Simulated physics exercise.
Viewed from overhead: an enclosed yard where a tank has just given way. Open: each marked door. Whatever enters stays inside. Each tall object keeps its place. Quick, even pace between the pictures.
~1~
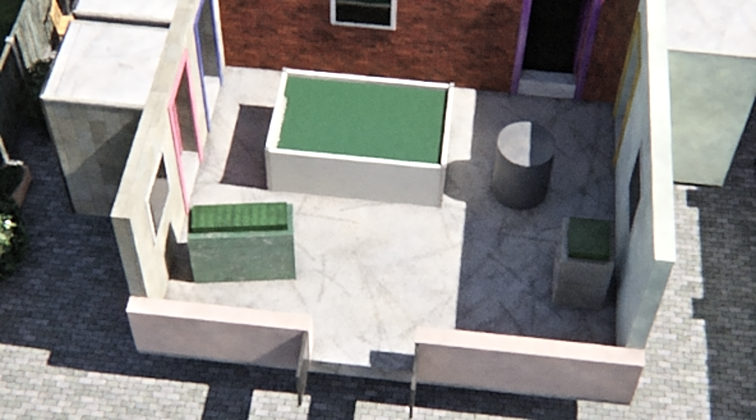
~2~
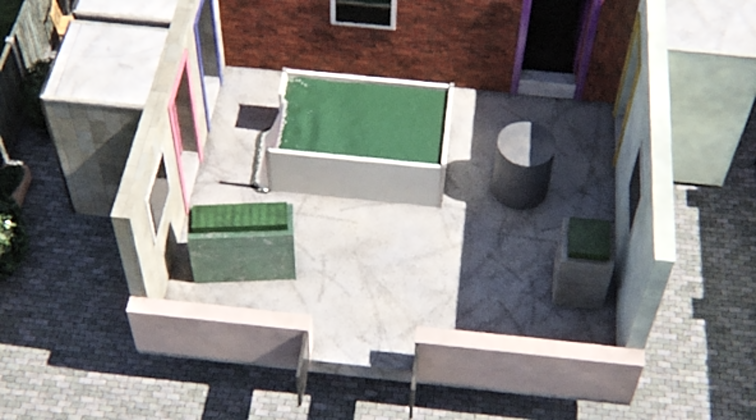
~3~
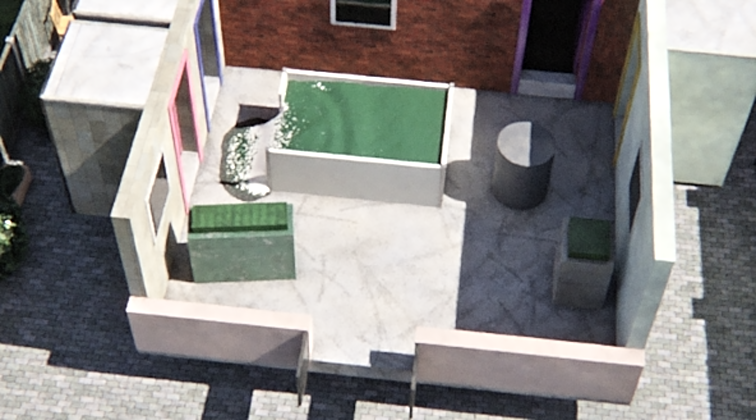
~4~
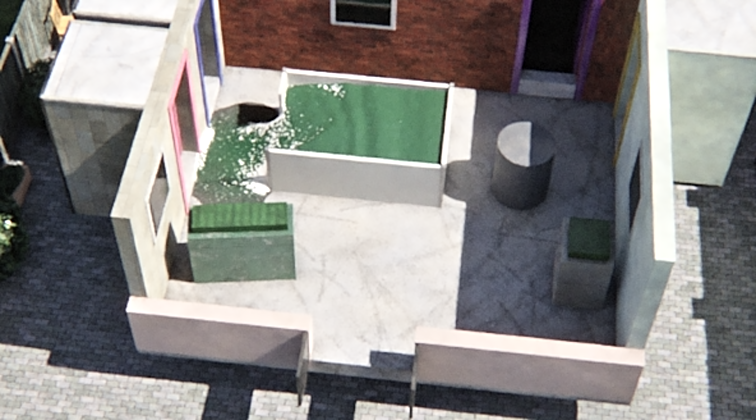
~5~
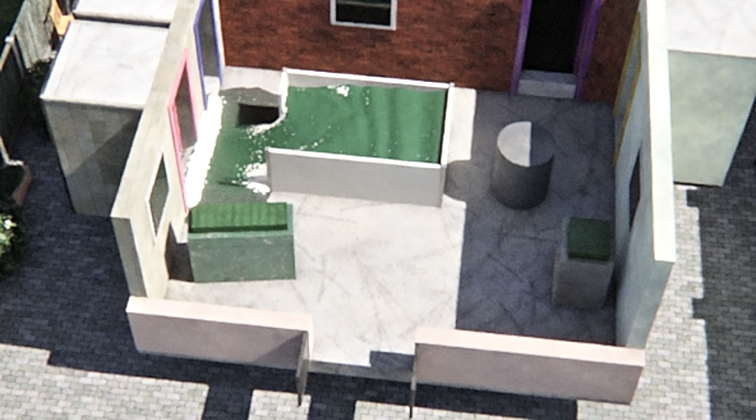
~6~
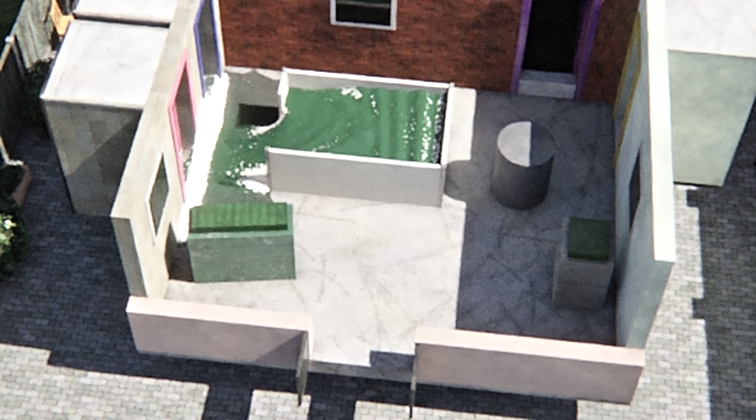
In a walled yard beside a brick building, a long pale tank filled with green liquid sits whole and still. Its left end opens, and liquid pours out with white froth, spreading across the paving to the left wall, where bright foam gathers as ripples cross the tank.
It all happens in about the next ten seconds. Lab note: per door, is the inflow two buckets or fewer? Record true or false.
Yellow door false; blue door false; pink door false; purple door true.
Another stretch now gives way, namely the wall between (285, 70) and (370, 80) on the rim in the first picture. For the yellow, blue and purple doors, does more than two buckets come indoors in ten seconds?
My guess is the yellow one breaks the limit, the blue one breaks the limit, and the purple one is safe.
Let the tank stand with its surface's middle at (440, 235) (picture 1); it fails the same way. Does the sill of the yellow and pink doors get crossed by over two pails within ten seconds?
Lab note - yellow tops the mark, pink falls short.
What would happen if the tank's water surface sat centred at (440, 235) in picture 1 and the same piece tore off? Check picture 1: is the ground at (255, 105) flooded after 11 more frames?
My call for that spot: Swamped.
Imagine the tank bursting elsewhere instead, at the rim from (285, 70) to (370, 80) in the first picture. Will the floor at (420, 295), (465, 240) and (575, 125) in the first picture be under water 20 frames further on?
Going in your order, I'd say still bare, then still bare, then drenched.
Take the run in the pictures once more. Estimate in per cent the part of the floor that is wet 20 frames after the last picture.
Close to 75 %.
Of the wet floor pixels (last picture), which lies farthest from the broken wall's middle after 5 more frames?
The wet edge reaches furthest near (157, 328).
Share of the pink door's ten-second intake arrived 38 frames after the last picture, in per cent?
About 100 per cent.
A moment on, water covers 20 % of the floor; the yellow door not reached, the blue door under two buckets in, the pink door far over two buckets in, the purple door not reached.
Next, water covers 35 % of the floor; the yellow door not reached, the blue door over two buckets in, the pink door far over two buckets in, the purple door not reached.
Then, water covers 75 % of the floor; the yellow door wet at the sill, nothing in, the blue door over two buckets in, the pink door far over two buckets in, the purple door wet at the sill, nothing in.
Later, water covers 95 % of the floor; the yellow door far over two buckets in, the blue door over two buckets in, the pink door far over two buckets in, the purple door wet at the sill, nothing in.
In the end, water covers 100 % of the floor; the yellow door far over two buckets in, the blue door over two buckets in, the pink door far over two buckets in, the purple door wet at the sill, nothing in.
